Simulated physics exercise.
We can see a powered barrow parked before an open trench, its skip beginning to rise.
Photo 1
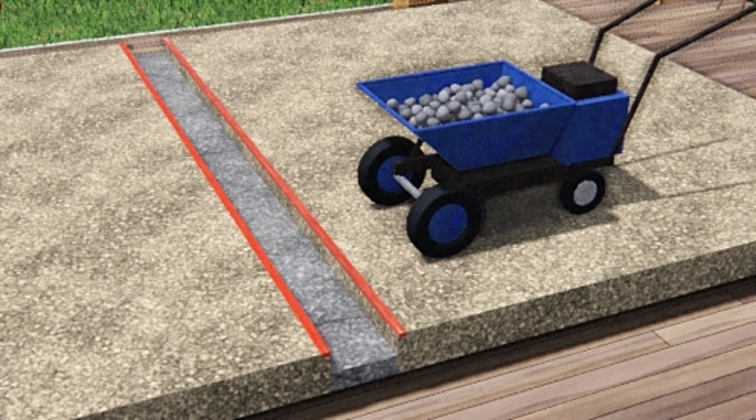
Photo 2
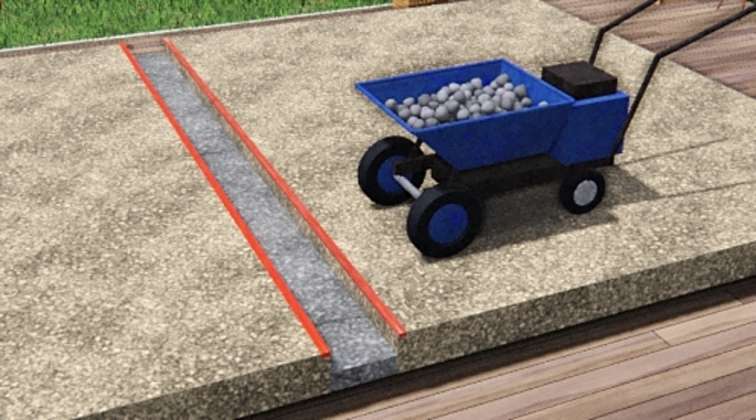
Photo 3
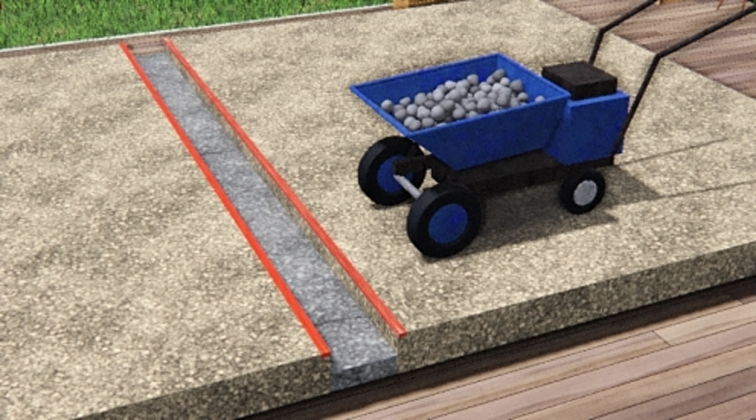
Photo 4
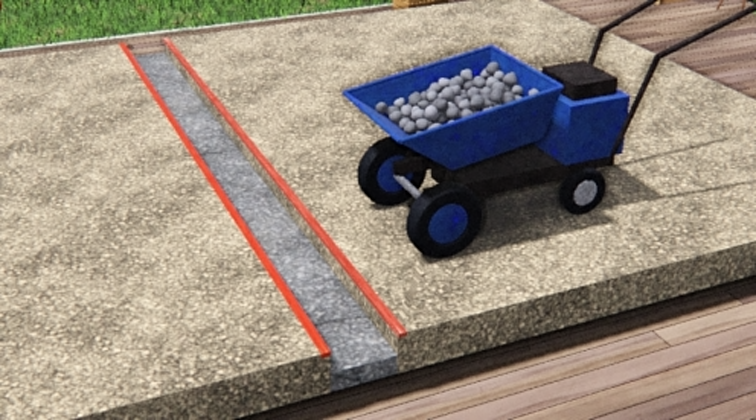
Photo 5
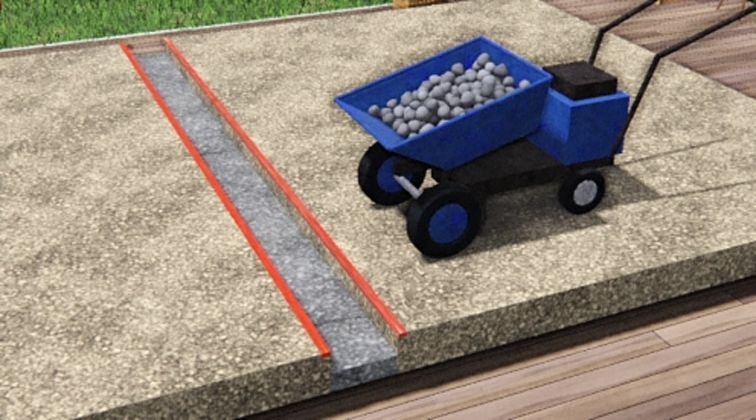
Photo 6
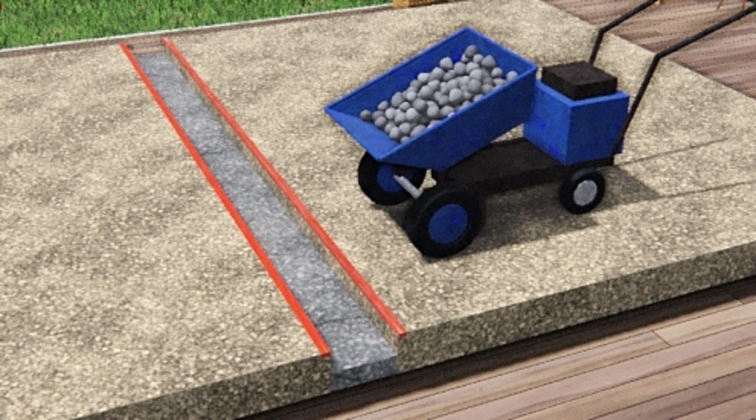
A blue powered barrow loaded with round grey cobbles stood still to the right of a shallow, red-edged trench, and its skip slowly tilted up at the back, its front lip dipping toward the left.
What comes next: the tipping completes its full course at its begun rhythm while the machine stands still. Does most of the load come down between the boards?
Yes.
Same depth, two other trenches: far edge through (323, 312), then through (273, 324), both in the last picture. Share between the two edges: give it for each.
Roughly 50 % and 100 %.
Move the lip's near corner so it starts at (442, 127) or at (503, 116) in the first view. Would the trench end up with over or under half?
Respectively: The bigger portion, a smaller portion.
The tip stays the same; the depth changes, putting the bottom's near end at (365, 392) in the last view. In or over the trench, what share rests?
The share would be around 90 per cent.
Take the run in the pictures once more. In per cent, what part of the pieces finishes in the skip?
Around 5 in a hundred.
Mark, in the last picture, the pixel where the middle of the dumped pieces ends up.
Close to (290, 259) in the last view.
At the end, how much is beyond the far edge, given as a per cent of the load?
My estimate is close to 20 in a hundred.
Soon, skip tipped steeply; all in the skip.
A while on, skip tipped right over; about half in the skip; about a third in or heaped over the trench; a small part beyond it; a stray few falling.
Towards the end, skip tipped right over; a small part in the skip; most in or heaped over the trench; about a quarter beyond it.
Finally, skip tipped right over; a stray few in the skip; most in or heaped over the trench; about a quarter beyond it.
